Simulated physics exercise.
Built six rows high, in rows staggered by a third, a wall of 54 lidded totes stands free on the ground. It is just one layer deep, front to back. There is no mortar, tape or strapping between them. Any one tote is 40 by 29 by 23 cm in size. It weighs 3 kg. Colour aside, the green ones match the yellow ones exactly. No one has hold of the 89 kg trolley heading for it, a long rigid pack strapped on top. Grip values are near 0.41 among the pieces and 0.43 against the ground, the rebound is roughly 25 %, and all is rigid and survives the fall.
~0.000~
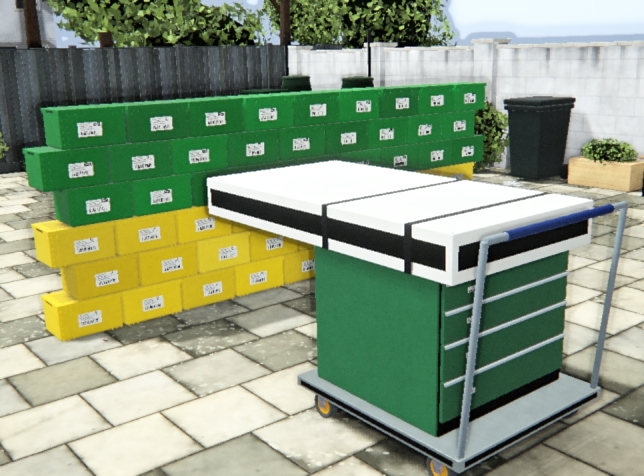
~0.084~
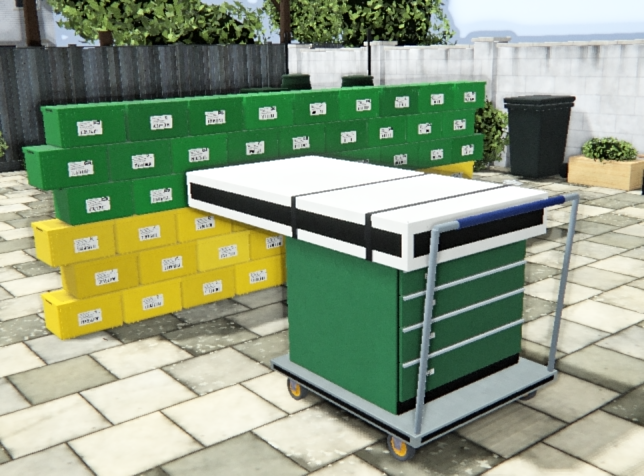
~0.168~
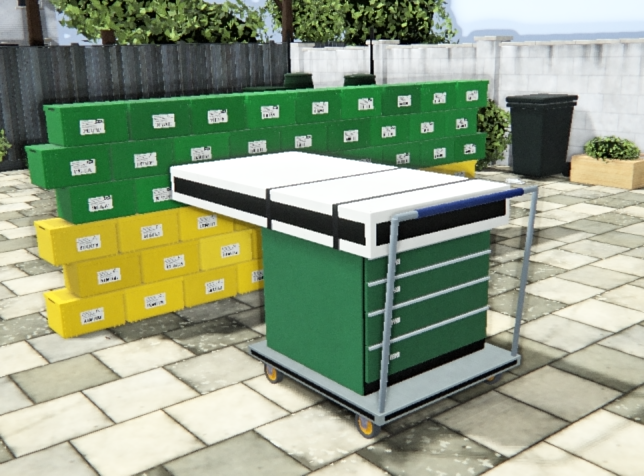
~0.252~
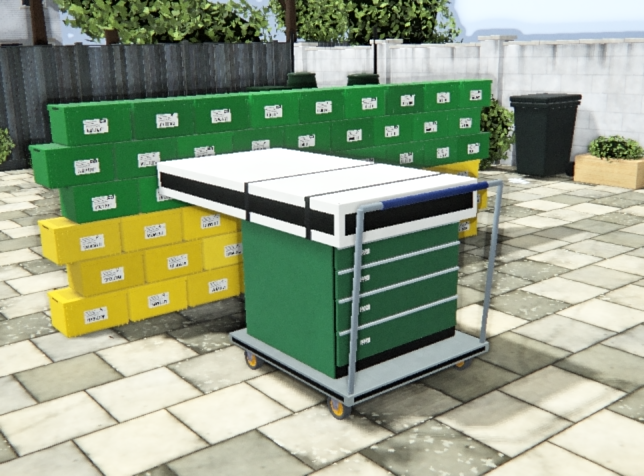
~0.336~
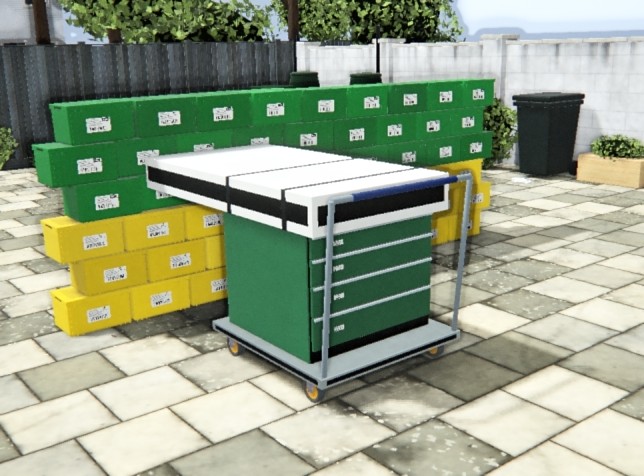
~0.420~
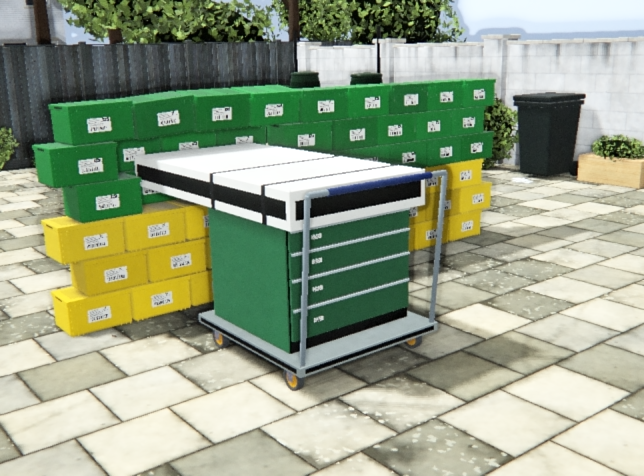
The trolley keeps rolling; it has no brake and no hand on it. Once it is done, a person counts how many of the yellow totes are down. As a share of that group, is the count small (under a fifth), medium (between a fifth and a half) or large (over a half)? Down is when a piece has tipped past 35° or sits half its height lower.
It is small.
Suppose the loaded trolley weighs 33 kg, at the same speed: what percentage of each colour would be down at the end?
For yellow it's 0, for green it's 40 in a hundred.
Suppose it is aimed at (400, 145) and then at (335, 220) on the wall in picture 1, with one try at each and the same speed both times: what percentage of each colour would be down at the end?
Down by colour - yellow: 0%, then 20%; green: 30%, then 30%.
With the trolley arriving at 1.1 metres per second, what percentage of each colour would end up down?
You'd end up with yellow at 10 per cent down and green at 40 per cent.
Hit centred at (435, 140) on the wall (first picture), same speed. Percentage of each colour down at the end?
That would leave yellow at 0 % and green at 30 %.
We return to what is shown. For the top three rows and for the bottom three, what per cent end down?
Top share 30 per cent; bottom share 0 per cent.
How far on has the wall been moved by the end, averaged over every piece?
Average: Roughly 35 cm.
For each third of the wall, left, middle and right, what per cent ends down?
Going left to right, I get 30, 20 and 0 percent.
Around 0.64 s, load 63 cm past the wall's line, still rolling; none of the 27 yellow totes down (7 of 54 in all colours); top yellow tote unmoved; top green tote 12 cm lower.
Around 0.92 s, load 1.04 m past the wall's line, still rolling; none of the 27 yellow totes down (8 of 54 in all colours); top yellow tote displaced 19 cm; top green tote 12 cm lower.
Around 1.38 s, load 1.36 m past the wall's line, still rolling; none of the 27 yellow totes down (9 of 54 in all colours); top yellow tote displaced 51 cm; top green tote 12 cm lower.
Finally (2.8 s), load 1.42 m past the wall's line, stopped; none of the 27 yellow totes down (9 of 54 in all colours); top yellow tote displaced 57 cm; top green tote 12 cm lower. That is 0 per cent. Seen by the last camera, middles, top yellow tote near (218, 196), top green tote near (142, 124).
